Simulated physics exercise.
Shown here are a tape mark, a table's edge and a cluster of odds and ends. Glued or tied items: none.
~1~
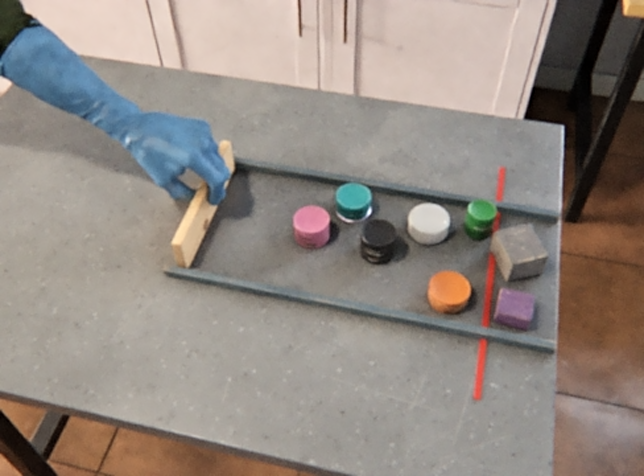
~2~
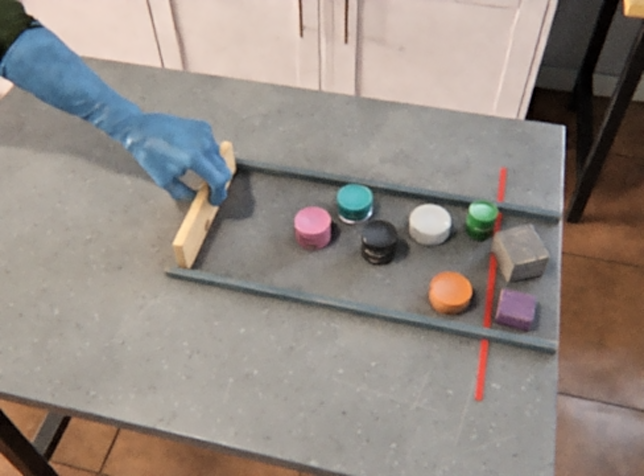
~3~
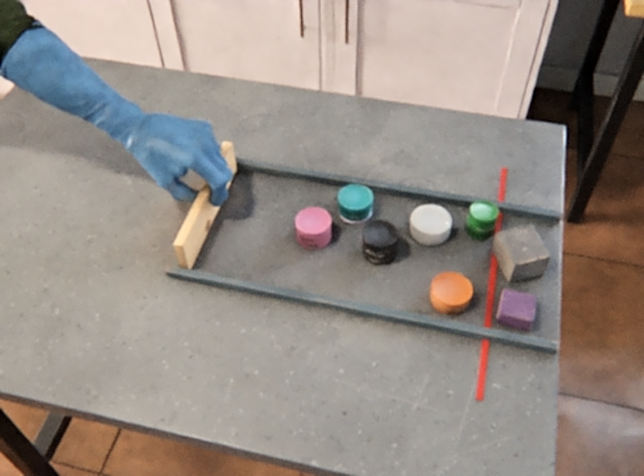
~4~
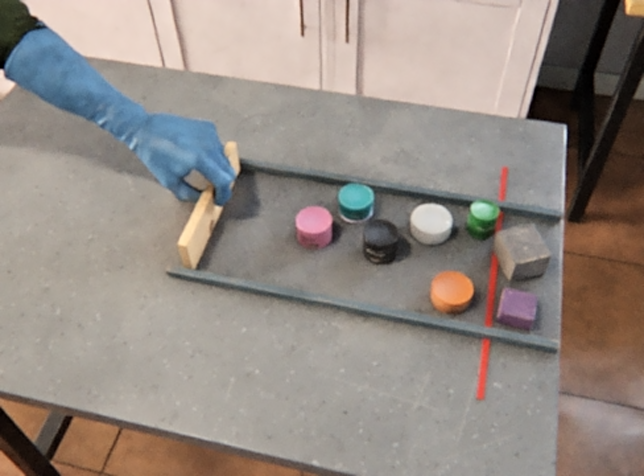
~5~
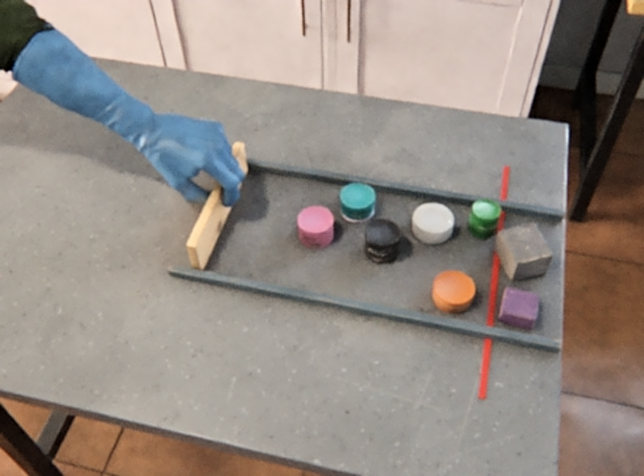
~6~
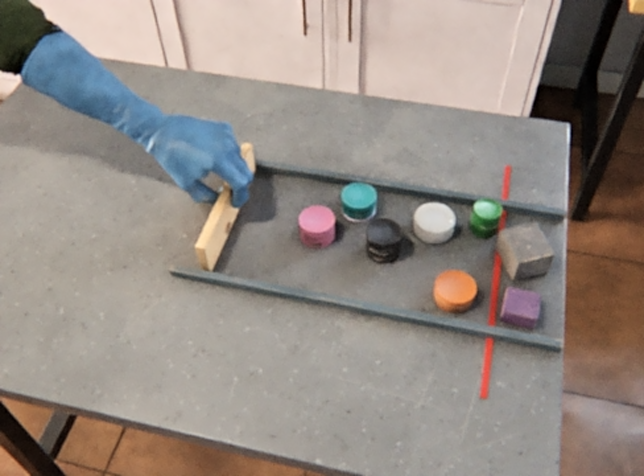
In this clip, a blue-gloved hand holds a wooden board at the left end of a railed lane on a grey table, then slides it slightly right toward scattered tubs and blocks, which stay in place near a red tape line.
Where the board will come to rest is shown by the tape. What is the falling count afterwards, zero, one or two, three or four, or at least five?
Afterwards the falling count is one or two.
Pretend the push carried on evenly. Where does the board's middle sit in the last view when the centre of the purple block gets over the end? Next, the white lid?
The middle is at (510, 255) when it's the purple block, and at (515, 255) when it's the white lid.
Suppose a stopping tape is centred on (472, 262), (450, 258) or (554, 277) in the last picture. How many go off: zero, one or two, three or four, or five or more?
Tape one gives zero, tape two gives none at all, and tape three gives 5 or more.
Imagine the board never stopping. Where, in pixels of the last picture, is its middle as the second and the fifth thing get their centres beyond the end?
I'd say close to (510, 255), then close to (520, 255).
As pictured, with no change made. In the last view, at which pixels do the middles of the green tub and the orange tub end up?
In the last view, the middles sit near (553, 219) and near (515, 307).
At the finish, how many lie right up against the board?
Tally at the end: 3.
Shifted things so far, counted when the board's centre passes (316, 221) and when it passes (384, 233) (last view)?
That gives 1 for the first and 4 for the second.
Soon after, none off yet; purple block at rest near (520, 308); grey block at rest near (524, 251); green tub at rest near (486, 219).
After that, none off yet; purple block at rest near (520, 308); grey block at rest near (524, 251); green tub moving near (494, 218).
In the end, the number that fall off is one or two; gone, grey block.
